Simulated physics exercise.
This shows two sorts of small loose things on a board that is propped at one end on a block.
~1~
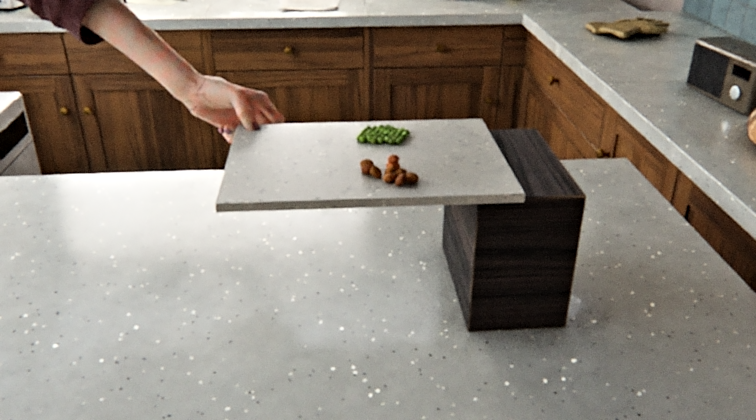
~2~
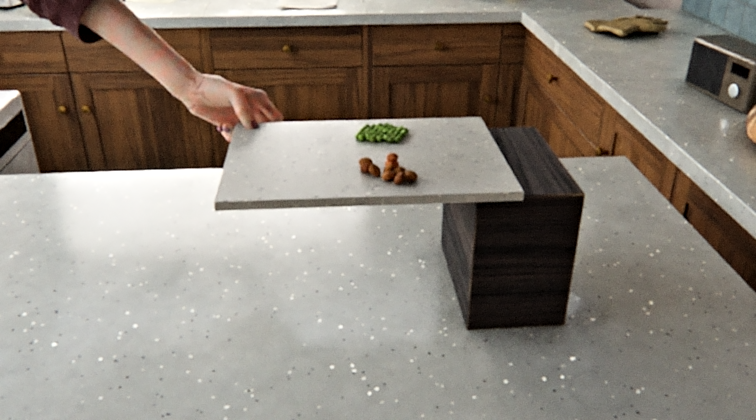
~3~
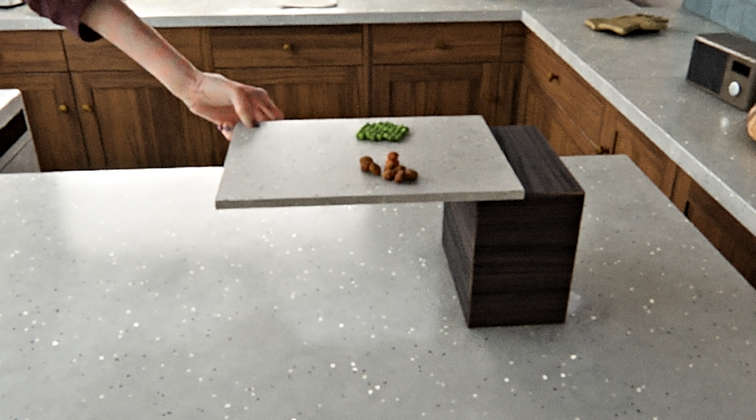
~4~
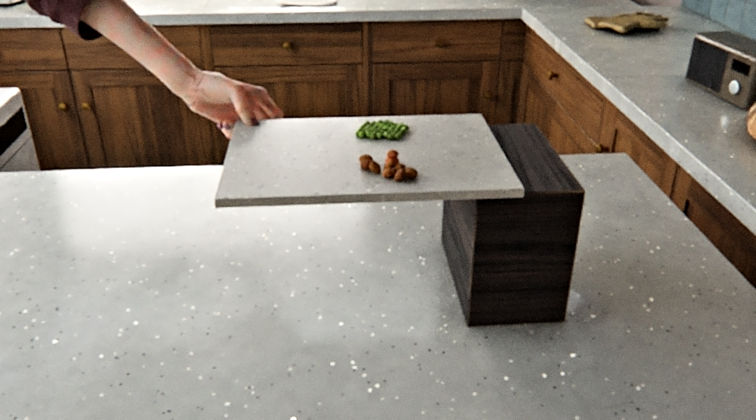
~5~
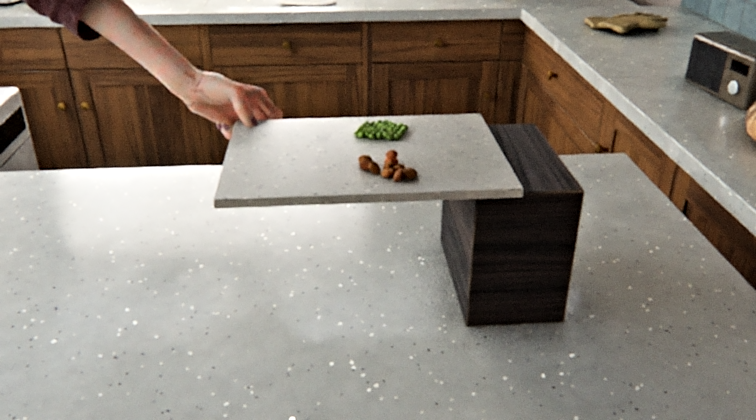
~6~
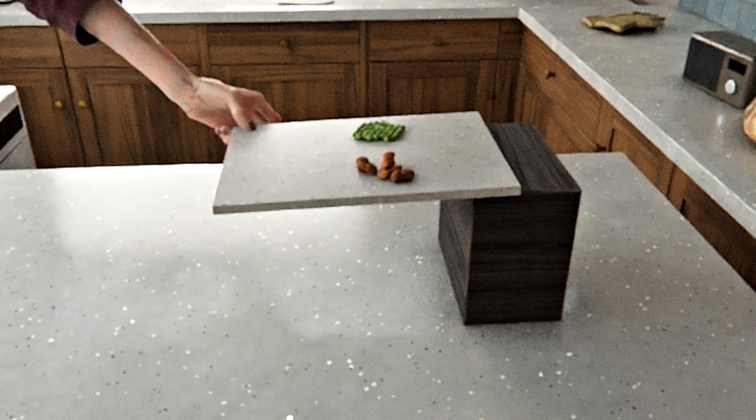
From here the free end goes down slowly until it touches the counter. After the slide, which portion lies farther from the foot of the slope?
The back-end portion gets the longer run.
Then, 0.47 s after the last picture, board sloping at 18°; front portion all still on the board; back portion all still on the board.
Then, 0.97 s after the last picture, board sloping at 36°; front portion all still on the board; back portion mostly up to a board's length out.
Then, 1.57 s after the last picture, board resting at 40°; front portion mostly at the foot of the board; back portion mostly one to two board lengths out, a small part gone off the counter.
At rest, board resting at 40°; front portion mostly at the foot of the board; back portion mostly one to two board lengths out, a small part gone off the counter; the back portion has gone farther.
